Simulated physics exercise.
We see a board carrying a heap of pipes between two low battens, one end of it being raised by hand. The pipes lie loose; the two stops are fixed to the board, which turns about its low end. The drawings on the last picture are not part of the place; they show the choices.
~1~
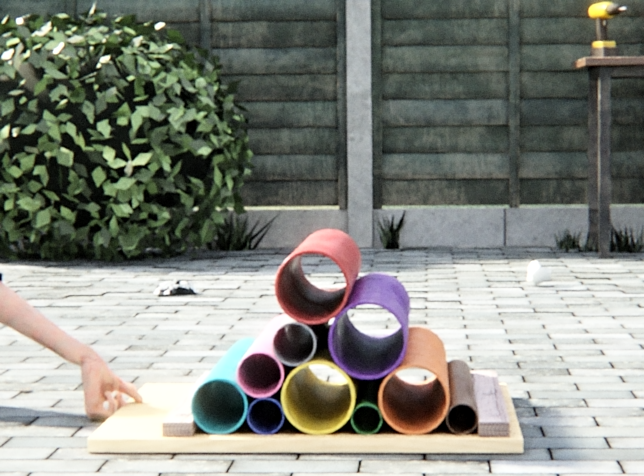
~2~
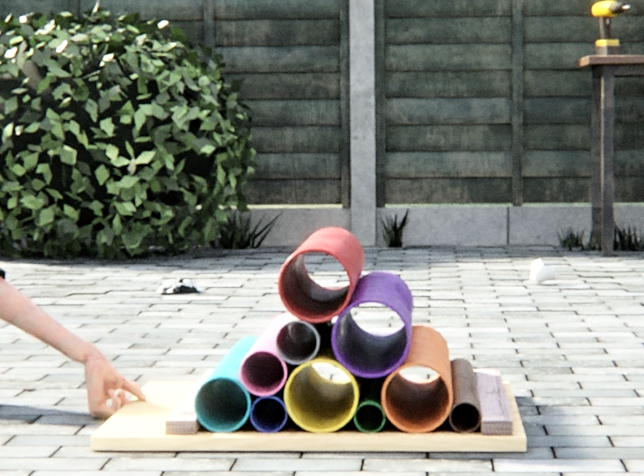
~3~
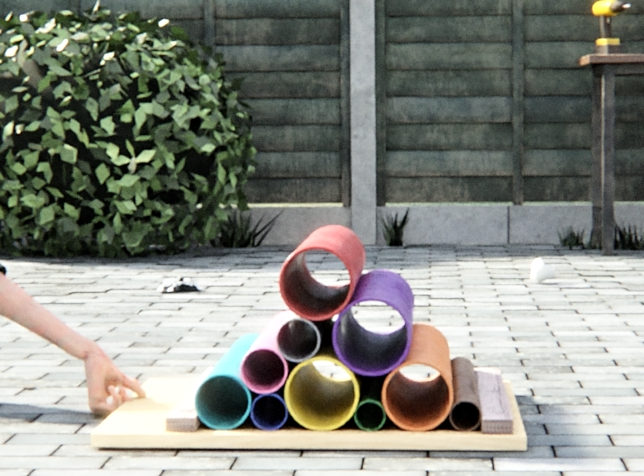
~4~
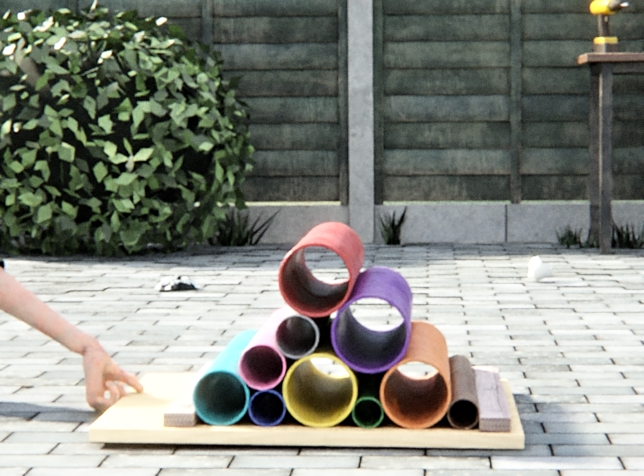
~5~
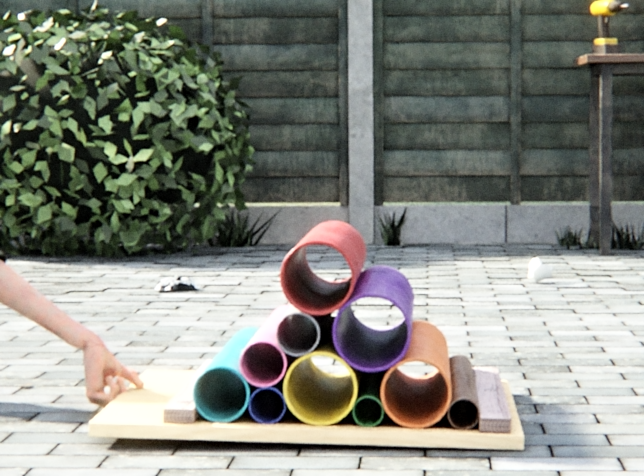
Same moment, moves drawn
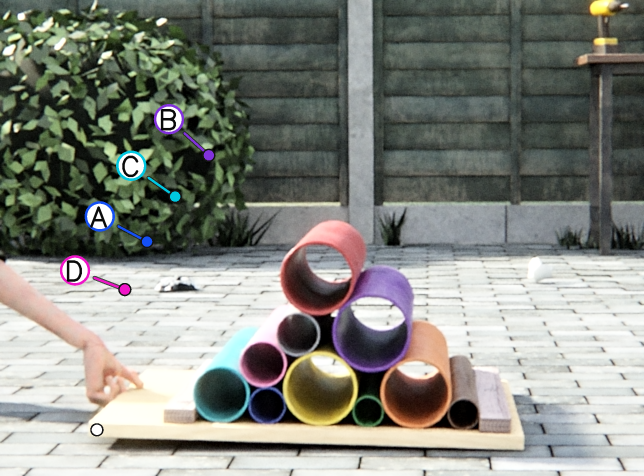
The clip shows a hand at the left end of a wooden board on a paved yard, raising that end slightly, while the colourful pipes stacked between two low battens stay piled together with almost no visible movement.
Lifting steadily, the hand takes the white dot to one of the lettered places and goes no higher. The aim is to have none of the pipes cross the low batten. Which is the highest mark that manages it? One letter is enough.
Up to A.
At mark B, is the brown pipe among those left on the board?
The brown pipe: Yes.
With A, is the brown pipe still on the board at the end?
Yes.
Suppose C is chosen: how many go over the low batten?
The count is two.
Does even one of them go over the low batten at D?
No, at D.
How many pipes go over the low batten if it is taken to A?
With A, none.
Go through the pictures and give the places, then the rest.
The first frame shows turquoise pipe (219, 406); yellow pipe (318, 398).
The second frame shows yellow pipe (322, 396); green pipe (369, 418).
The third frame shows board (319, 404); turquoise pipe (223, 402); pink pipe (264, 370).
The fourth frame shows board (316, 401); turquoise pipe (221, 398).
The fifth frame shows board (317, 399); turquoise pipe (221, 394).
On the marked copy, A at (147, 242); B at (209, 155); C at (175, 197); D at (125, 289); the white dot at (97, 430).
With A. Early on, board at 17°.
Further on, board at 28°.
At the end, board at 28°, none over the low batten.
As for the rest, B two over the low batten (purple, red); C two over the low batten (purple, red); D none over the low batten.
